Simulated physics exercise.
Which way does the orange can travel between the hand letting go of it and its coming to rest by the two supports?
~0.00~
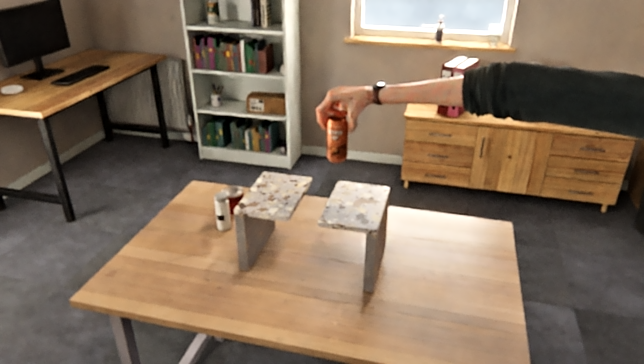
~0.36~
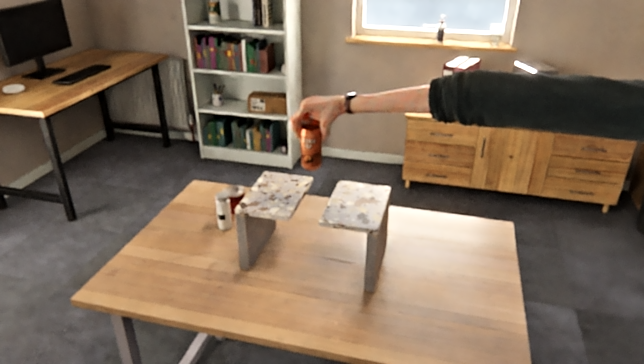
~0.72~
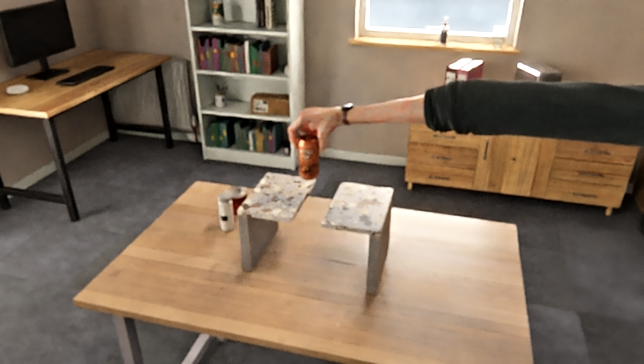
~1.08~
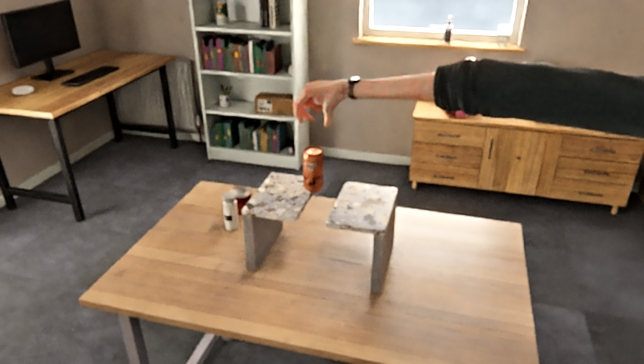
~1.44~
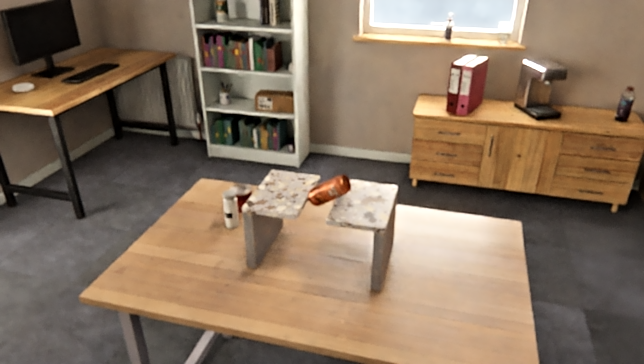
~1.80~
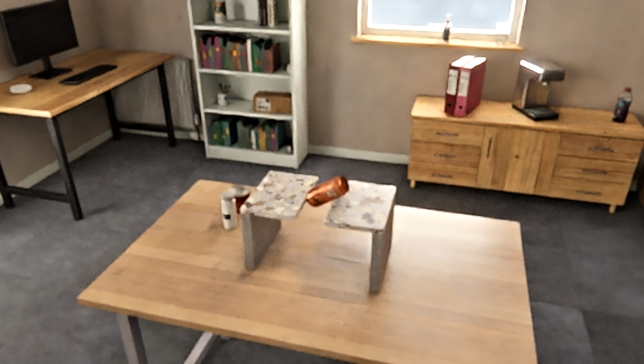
The orange can moves down, tipping over to the right as it settles into the gap between the supports.
An orange can is carried left and lowered by a hand to the inner edge of the left of two speckled-topped supports on a wooden table, then released; it tips right and ends leaning across the gap, lodged between the supports.
